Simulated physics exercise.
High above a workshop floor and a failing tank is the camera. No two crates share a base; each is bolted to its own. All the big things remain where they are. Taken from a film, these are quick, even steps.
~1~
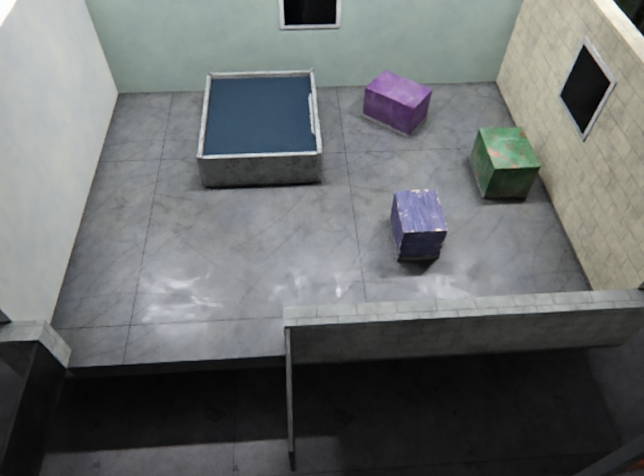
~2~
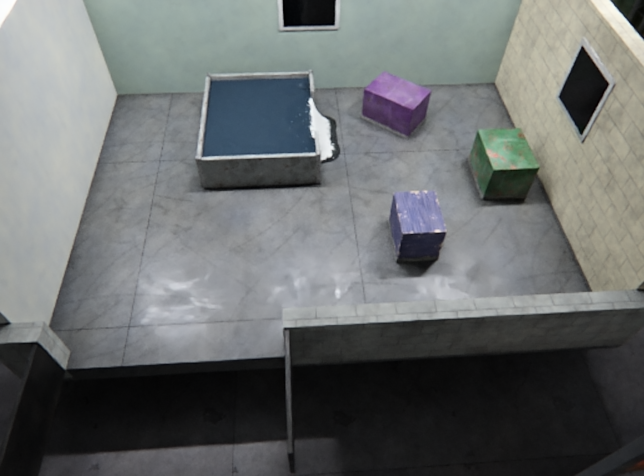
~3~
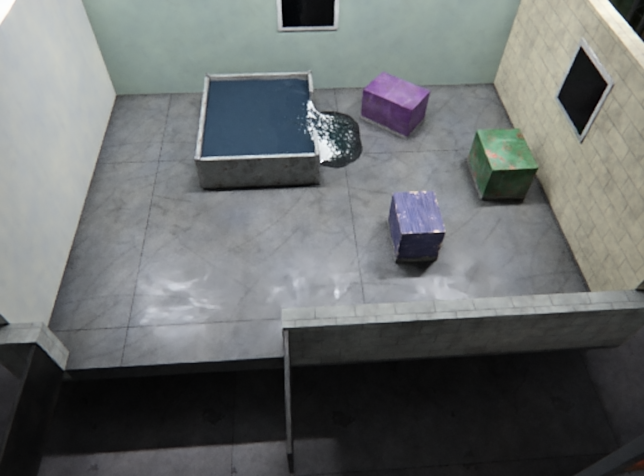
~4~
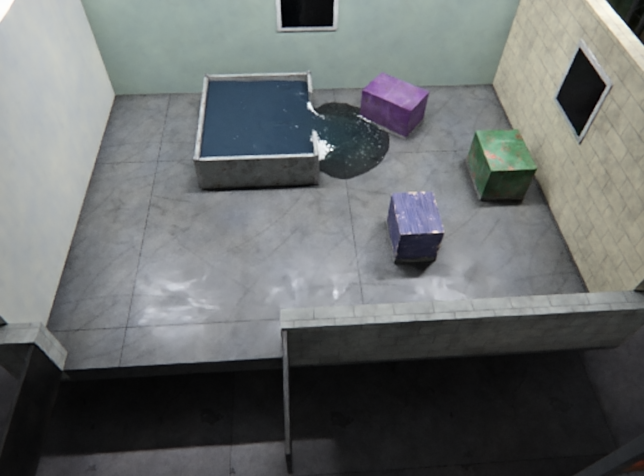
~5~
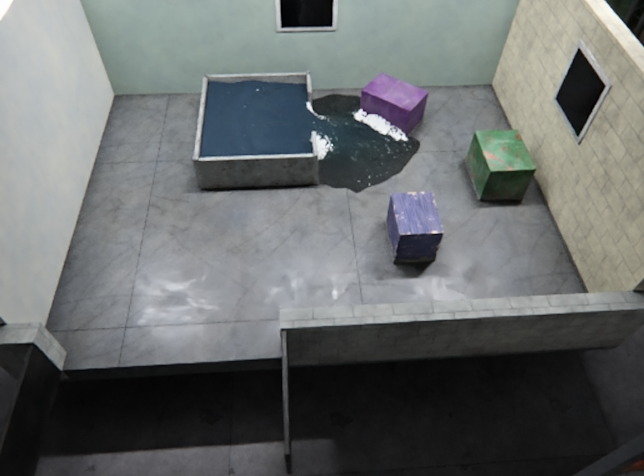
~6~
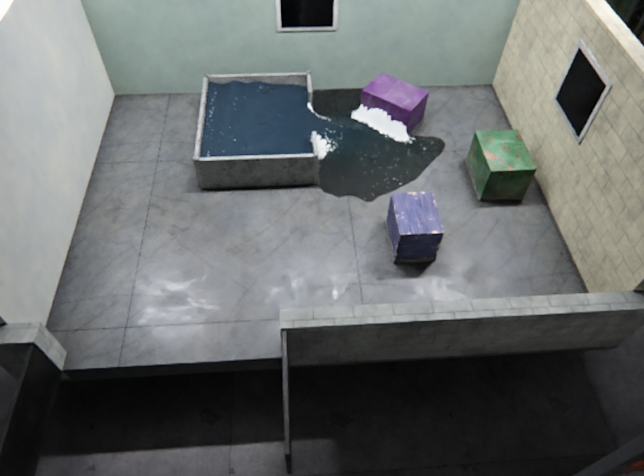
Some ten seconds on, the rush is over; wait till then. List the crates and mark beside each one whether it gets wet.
Blue crate - gets wet; green crate - gets wet; purple crate - gets wet.
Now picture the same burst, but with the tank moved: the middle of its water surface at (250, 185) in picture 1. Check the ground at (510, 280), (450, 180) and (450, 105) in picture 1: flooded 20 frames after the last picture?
As listed: Flooded, wet, wet.
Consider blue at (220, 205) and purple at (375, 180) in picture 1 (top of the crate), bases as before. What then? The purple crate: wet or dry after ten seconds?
The purple crate simply gets reached.
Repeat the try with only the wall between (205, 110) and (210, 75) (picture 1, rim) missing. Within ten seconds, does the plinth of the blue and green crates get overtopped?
In my view the blue crate is never reached, and the green crate is never reached.
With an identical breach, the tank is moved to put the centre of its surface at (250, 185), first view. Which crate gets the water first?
That would be the blue one.
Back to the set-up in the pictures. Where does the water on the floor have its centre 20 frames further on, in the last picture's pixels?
At about (354, 162).
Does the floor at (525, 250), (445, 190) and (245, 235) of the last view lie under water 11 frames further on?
First inundated, second inundated, third spared.
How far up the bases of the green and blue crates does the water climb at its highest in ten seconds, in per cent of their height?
Roughly 300 per cent for the first, 160 per cent for the second.
A moment on, water covers 20 % of the floor; the blue crate water round its plinth, the green crate water round its plinth, the purple crate water round its plinth.
Next, water covers 35 % of the floor; the blue crate water round its plinth, the green crate water round its plinth, the purple crate water round its plinth.
Then, water covers 45 % of the floor; the blue crate water round its plinth, the green crate water round its plinth, the purple crate water round its plinth.
Later, water covers 65 % of the floor; the blue crate water round its plinth, the green crate water round its plinth, the purple crate water round its plinth.
In the end, water covers 95 % of the floor; the blue crate was topped, the green crate was topped, the purple crate was topped.
